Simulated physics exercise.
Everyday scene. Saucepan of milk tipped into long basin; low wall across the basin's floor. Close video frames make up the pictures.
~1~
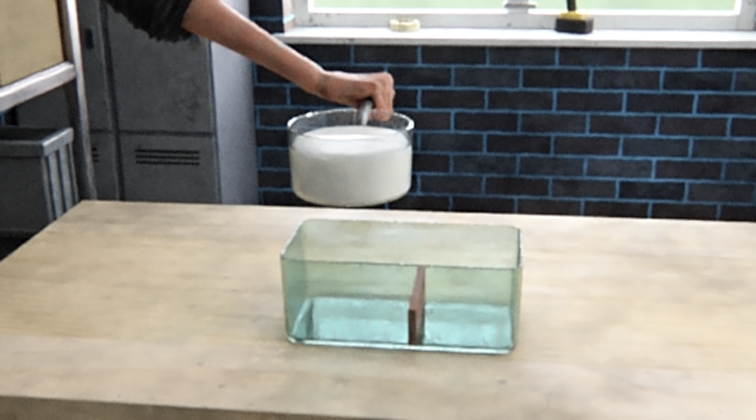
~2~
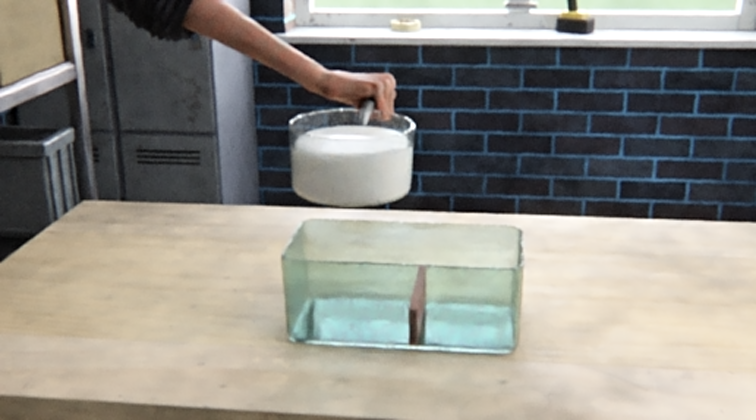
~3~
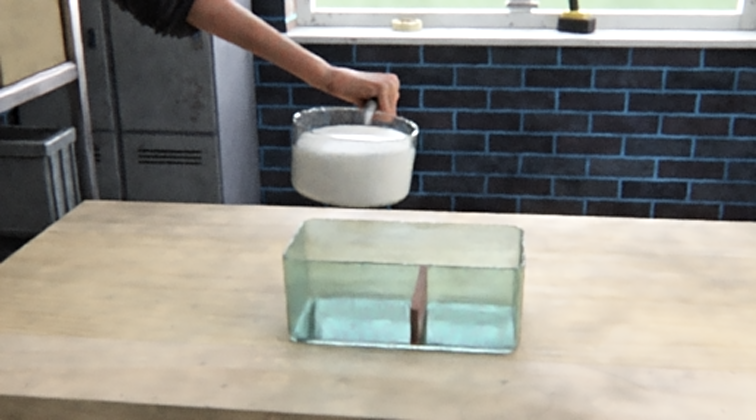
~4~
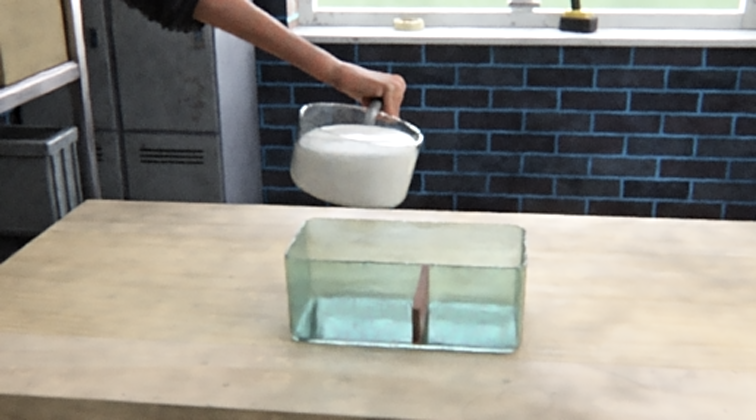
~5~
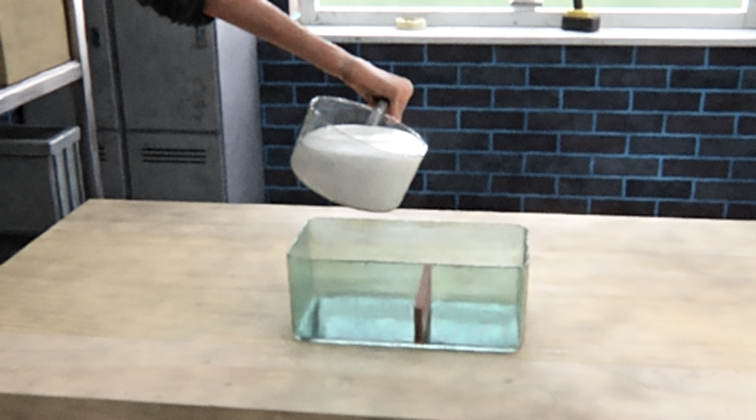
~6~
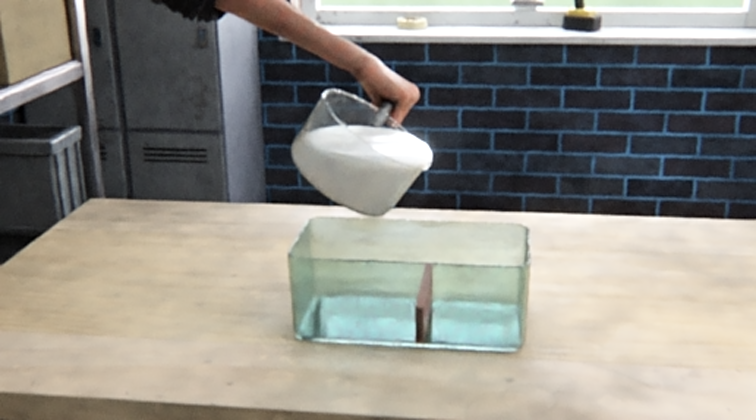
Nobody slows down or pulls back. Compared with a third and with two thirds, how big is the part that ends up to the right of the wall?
It is between the two.
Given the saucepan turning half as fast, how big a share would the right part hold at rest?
80 per cent or thereabouts.
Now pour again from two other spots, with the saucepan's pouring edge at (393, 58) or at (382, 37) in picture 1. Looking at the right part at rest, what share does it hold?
55 %, then 50 %.
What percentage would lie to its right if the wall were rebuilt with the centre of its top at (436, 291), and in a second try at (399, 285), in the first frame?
About 40 per cent on the first try, and 75 per cent on the second.
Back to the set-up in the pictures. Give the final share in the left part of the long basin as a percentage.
About 40 per cent.
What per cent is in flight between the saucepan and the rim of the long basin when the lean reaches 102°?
I'd say some 30 per cent of it.
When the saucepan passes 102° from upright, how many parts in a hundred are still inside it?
25 %.
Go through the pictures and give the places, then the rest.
In the first picture, it leans 0°; its right rim is at (411, 127); the milk meets the walls at (293, 138) and (410, 141); the long basin's rim runs from (291, 239) to (522, 248); the wall's top is at (417, 288).
In the second picture, it leans 2°; its right rim is at (413, 129); the milk meets the walls at (294, 137) and (411, 142).
In the third picture, it leans 6°; its right rim is at (416, 133); the milk meets the walls at (297, 137) and (413, 143).
In the fourth picture, it leans 14°; its right rim is at (421, 141); the milk meets the walls at (300, 137) and (418, 144).
In the fifth picture, it leans 23°; its right rim is at (424, 152); the milk meets the walls at (300, 137) and (425, 146).
In the sixth picture, it leans 35°; its right rim is at (425, 164); the milk meets the walls at (300, 134) and (426, 156); 3 per cent is over the edge.
A moment on, the saucepan is tipped right over and 25 per cent is still to pour, 0 is left of the wall and 44 right of it.
Next, the saucepan is tipped right over and 3 per cent is still to pour, 23 is left of the wall and 52 right of it.
Then the saucepan is tipped right over and 0 per cent is still to pour, 36 is left of the wall and 60 right of it.
Later the saucepan is tipped right over and 0 per cent is still to pour, 40 is left of the wall and 56 right of it.
At rest 40 per cent lies left of the wall, 56 right of it and 4 outside.
